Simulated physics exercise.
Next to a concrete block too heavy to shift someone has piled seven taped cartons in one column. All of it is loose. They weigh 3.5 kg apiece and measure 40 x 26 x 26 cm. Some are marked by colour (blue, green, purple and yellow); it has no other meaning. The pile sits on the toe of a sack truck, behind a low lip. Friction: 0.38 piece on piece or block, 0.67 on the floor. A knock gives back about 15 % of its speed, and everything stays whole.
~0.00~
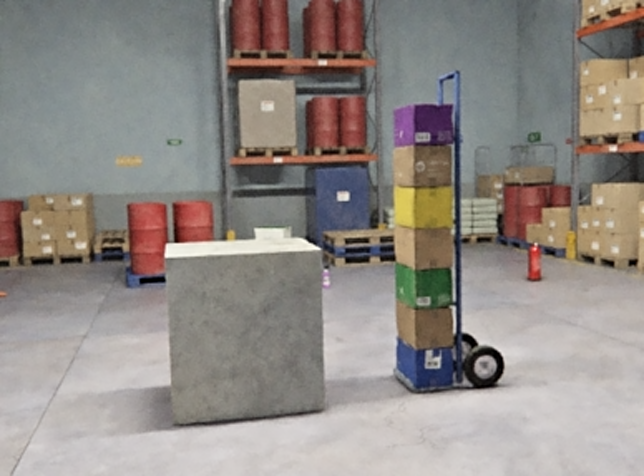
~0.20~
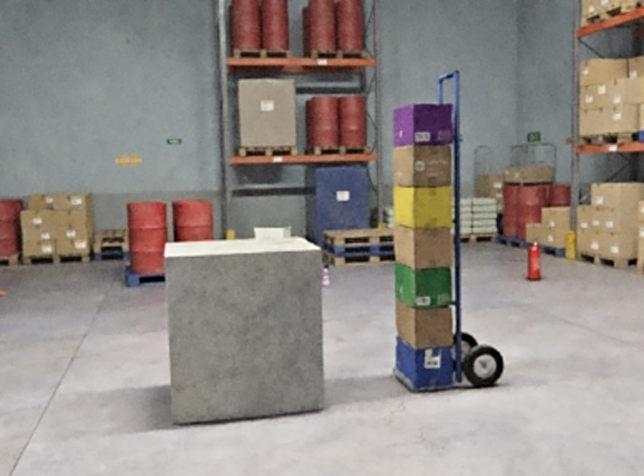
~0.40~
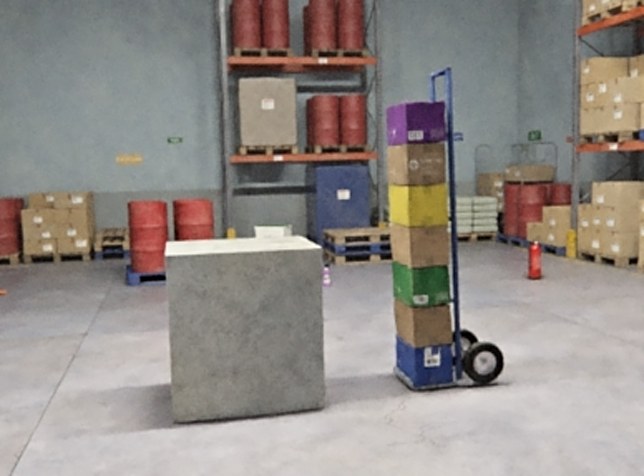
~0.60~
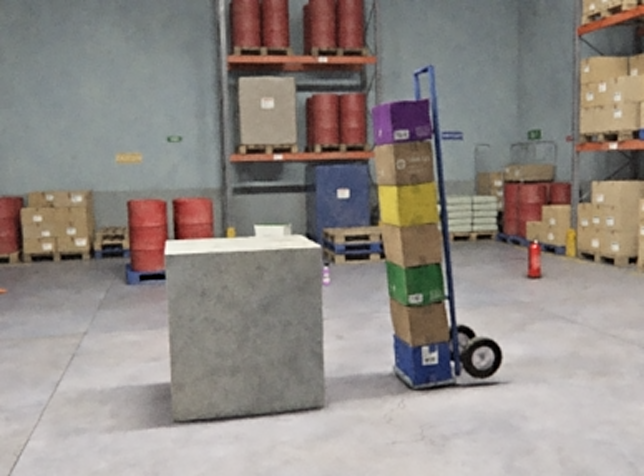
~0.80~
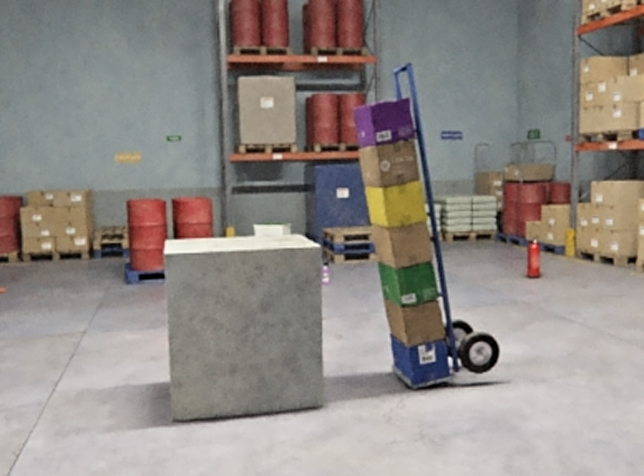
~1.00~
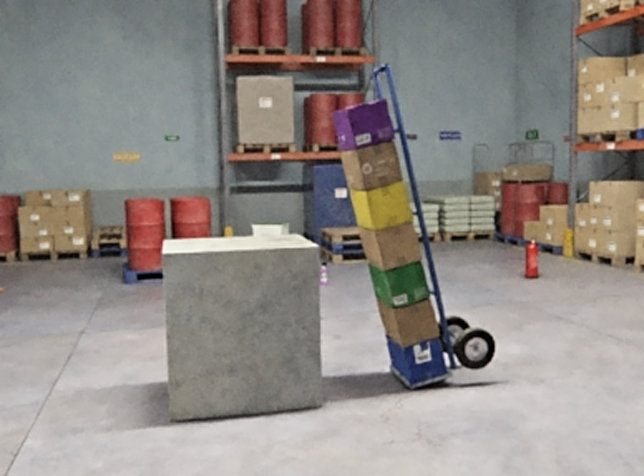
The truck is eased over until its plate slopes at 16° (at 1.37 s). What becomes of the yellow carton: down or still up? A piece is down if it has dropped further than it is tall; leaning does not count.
It remains up.
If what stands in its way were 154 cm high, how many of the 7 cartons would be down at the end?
In that case 0.
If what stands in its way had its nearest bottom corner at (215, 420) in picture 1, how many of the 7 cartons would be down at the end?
Then 4.
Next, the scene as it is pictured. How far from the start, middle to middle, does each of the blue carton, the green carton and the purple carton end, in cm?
Blue 10, green 40, purple 310.
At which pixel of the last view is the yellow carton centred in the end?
At about (322, 224).
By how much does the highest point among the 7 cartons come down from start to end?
About 55 cm.
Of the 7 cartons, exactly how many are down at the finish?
2 of them.
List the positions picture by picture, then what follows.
In the first frame (each place is the centre of the face we see best), truck frame (457, 137) 0° forward; yellow carton (434, 208); green carton (434, 289); blue carton (435, 368); all as stacked.
The second frame shows truck frame (457, 137) 0° forward; yellow carton (433, 207).
The third frame shows truck frame (451, 134) 2° forward; yellow carton (428, 206) moved 36 mm; purple carton (426, 122) moved 52 mm; 5 have shifted.
The fourth frame shows truck frame (437, 132) 5° forward; yellow carton (418, 204) tilted 5°; purple carton (412, 121) tilted 5°; 7 have shifted.
The fifth frame shows truck frame (419, 130) 9° forward; yellow carton (405, 204) tilted 9°; purple carton (393, 121) tilted 9°; 7 have shifted.
The sixth frame shows truck frame (402, 130) 12° forward; yellow carton (390, 206) tilted 13°; purple carton (372, 124) tilted 13°; green carton (408, 285) tilted 13°; 7 have shifted.
By 1.32 s, none of the 7 cartons down, 7 disturbed; yellow carton tilted 24°; purple carton tilted 24°, 8 cm lower.
By 1.80 s, 2 of the 7 cartons down; yellow carton tilted 35°, 11 cm lower; purple carton on its side.
When it is over (3.1 s), 2 of the 7 cartons down; yellow carton tilted 36°, 11 cm lower; green carton tilted 36°; blue carton tilted 36°. In pixels of the last frame, middles, yellow carton near (322, 224), green carton near (358, 294).
